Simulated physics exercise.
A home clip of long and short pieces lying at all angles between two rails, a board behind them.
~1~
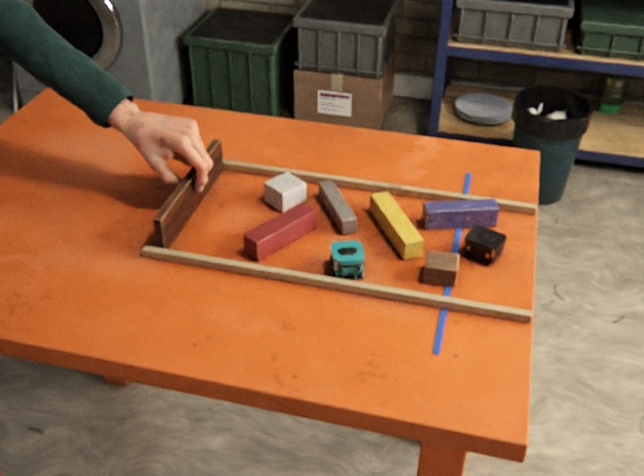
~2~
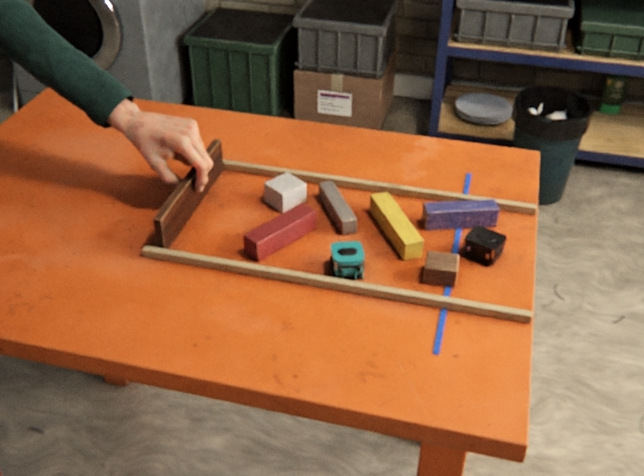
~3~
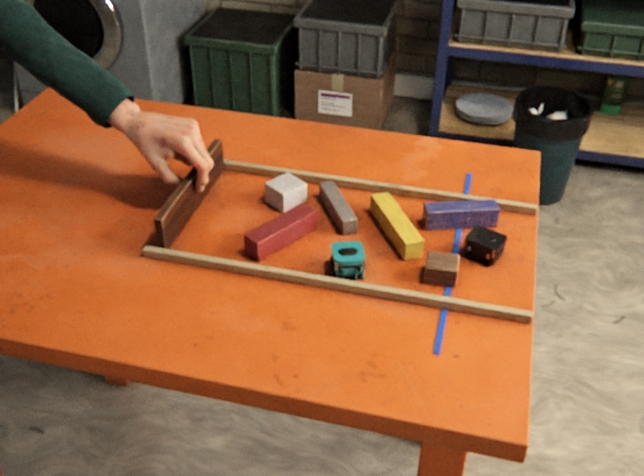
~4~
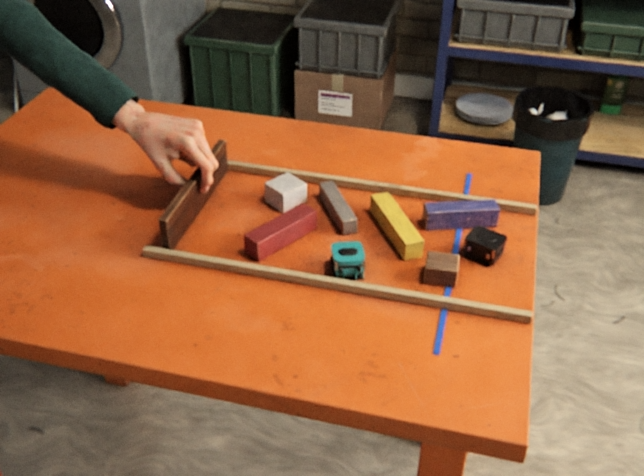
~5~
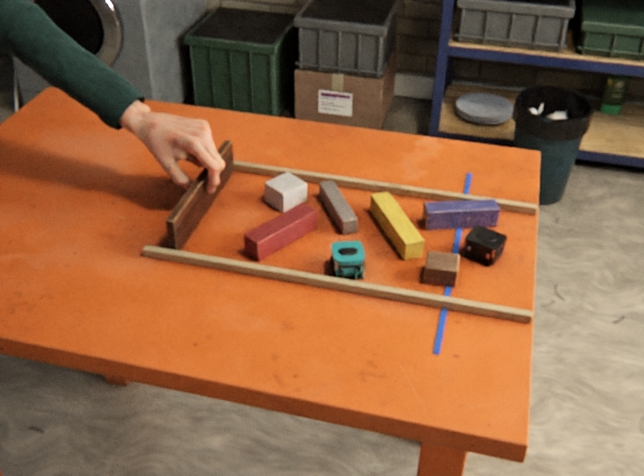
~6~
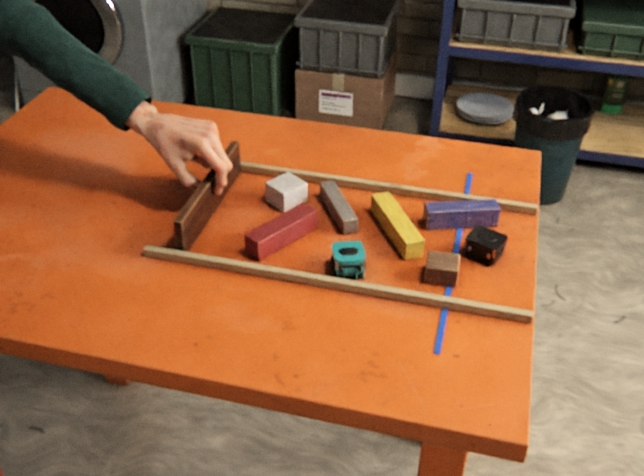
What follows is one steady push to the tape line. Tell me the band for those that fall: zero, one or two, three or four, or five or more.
Outcome: The number that fall off is one or two.
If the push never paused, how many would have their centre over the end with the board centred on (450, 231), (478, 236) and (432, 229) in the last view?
Past the end: 1, 3 and 0.
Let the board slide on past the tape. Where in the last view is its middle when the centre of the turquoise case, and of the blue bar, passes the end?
About (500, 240), and (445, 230) for the other.
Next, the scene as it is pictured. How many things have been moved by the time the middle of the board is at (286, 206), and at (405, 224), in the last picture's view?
By then 3, and 8.
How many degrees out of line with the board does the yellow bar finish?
Near 20 degrees.
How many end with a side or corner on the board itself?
The number is 2.
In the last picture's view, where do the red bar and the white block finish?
The red bar at (465, 260), the white block at (477, 217).
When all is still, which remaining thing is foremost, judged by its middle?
That is the black case.
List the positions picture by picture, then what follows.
Black case (484, 246); blue bar (460, 214); brown block (441, 268); board (191, 192); tape (455, 249), in the first frame.
Blue bar (460, 215); red bar (281, 232), in the second frame.
Brown block (442, 269); yellow bar (396, 225), in the third frame.
Black case (485, 247); white block (286, 193), in the fourth frame.
Blue bar (461, 215); board (203, 193), in the fifth frame.
Black case (485, 247); blue bar (461, 215); brown block (442, 269); board (210, 194); tape (456, 249), in the sixth frame.
Soon after, none off yet; black case at rest near (485, 247); blue bar at rest near (461, 215); brown block at rest near (442, 269).
Then, none off yet; black case at rest near (485, 247); blue bar moved a little near (491, 219); brown block at rest near (442, 269).
At rest, the number that fall off is one or two; fallen, blue bar.
